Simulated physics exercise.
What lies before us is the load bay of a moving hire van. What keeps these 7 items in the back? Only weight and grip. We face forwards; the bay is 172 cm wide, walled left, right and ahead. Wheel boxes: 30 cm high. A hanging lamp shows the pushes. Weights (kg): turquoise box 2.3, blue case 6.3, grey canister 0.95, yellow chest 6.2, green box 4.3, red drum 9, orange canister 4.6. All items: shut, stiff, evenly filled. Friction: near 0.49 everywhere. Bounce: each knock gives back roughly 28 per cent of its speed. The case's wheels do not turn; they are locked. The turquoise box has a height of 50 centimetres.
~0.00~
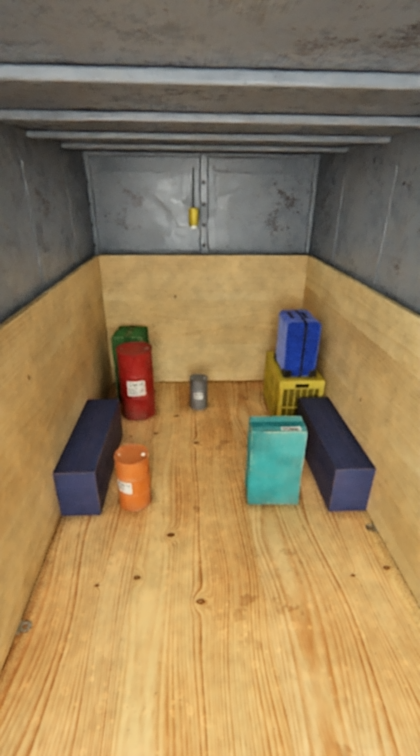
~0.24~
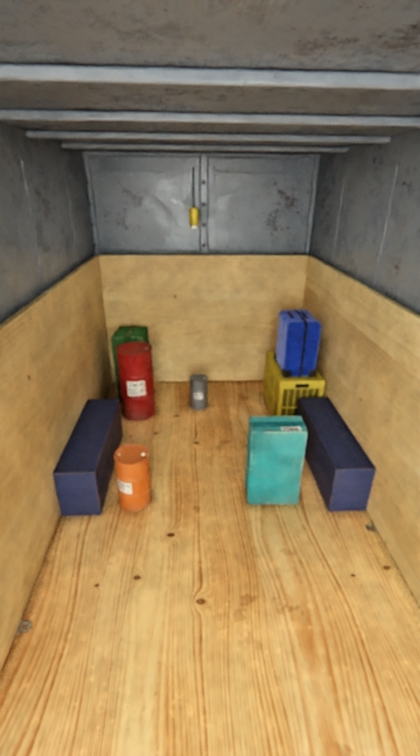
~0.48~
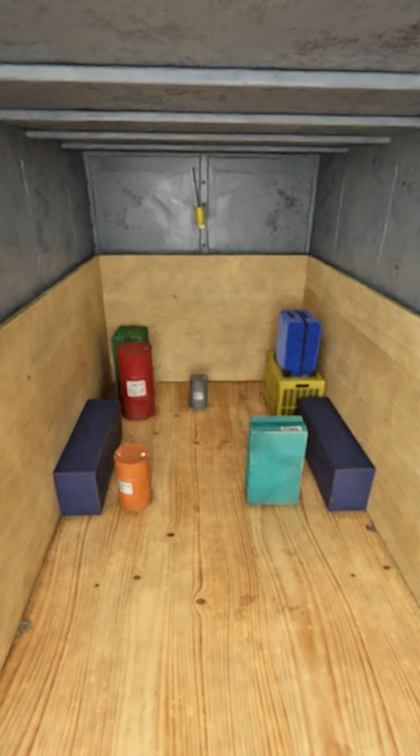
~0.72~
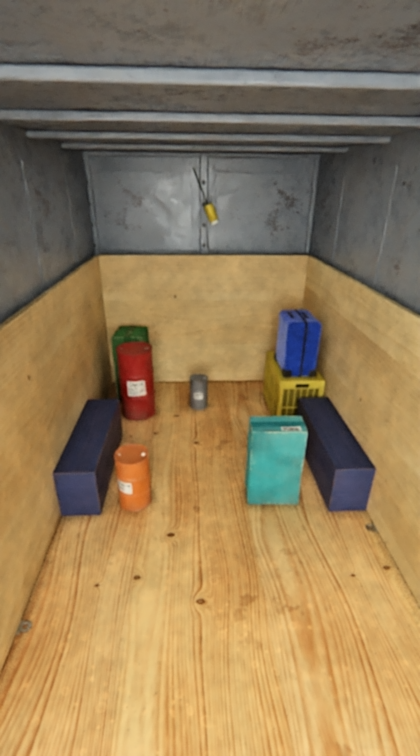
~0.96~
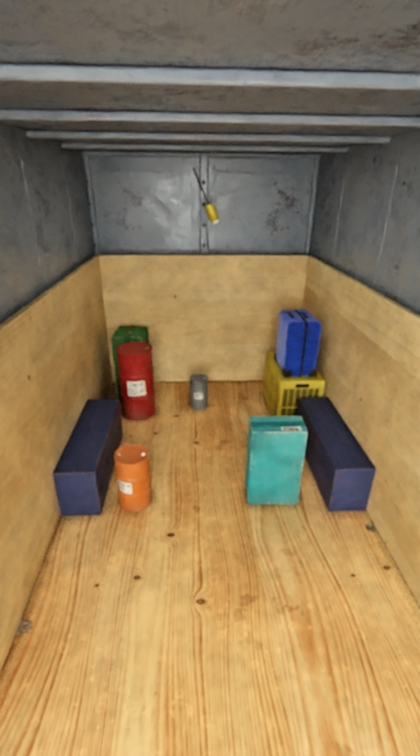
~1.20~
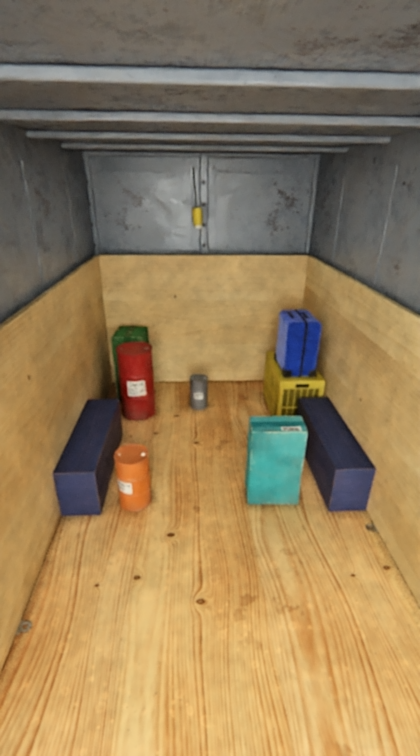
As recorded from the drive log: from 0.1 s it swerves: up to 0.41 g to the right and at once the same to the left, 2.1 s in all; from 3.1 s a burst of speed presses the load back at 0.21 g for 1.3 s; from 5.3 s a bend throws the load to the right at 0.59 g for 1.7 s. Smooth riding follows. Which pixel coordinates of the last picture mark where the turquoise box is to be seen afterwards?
The turquoise box is to be seen near (301, 461) in pixels.
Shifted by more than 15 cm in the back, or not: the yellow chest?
The yellow chest remains in place.
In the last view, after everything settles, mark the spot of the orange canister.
It comes to rest somewhere around (255, 474).
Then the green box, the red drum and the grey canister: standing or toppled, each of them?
Outcome noted - the green box ends up fallen, the red drum ends up fallen, the grey canister ends up fallen.
After 6.00 s, load feels 0.59 g right; turquoise box moved 11 cm near (293, 460); green box 38° off upright; red drum 25° off upright.
After 6.30 s, load feels 0.59 g right; turquoise box moved 16 cm near (301, 461); grey canister on its side; green box on its side.
In the end (7.6 s), toppled in the back, grey canister, green box and red drum; not toppled but over 15 cm from the start, turquoise box and orange canister; the other 2 under 15 cm from the start. At the end, from the last picture's camera, turquoise box near (301, 461).
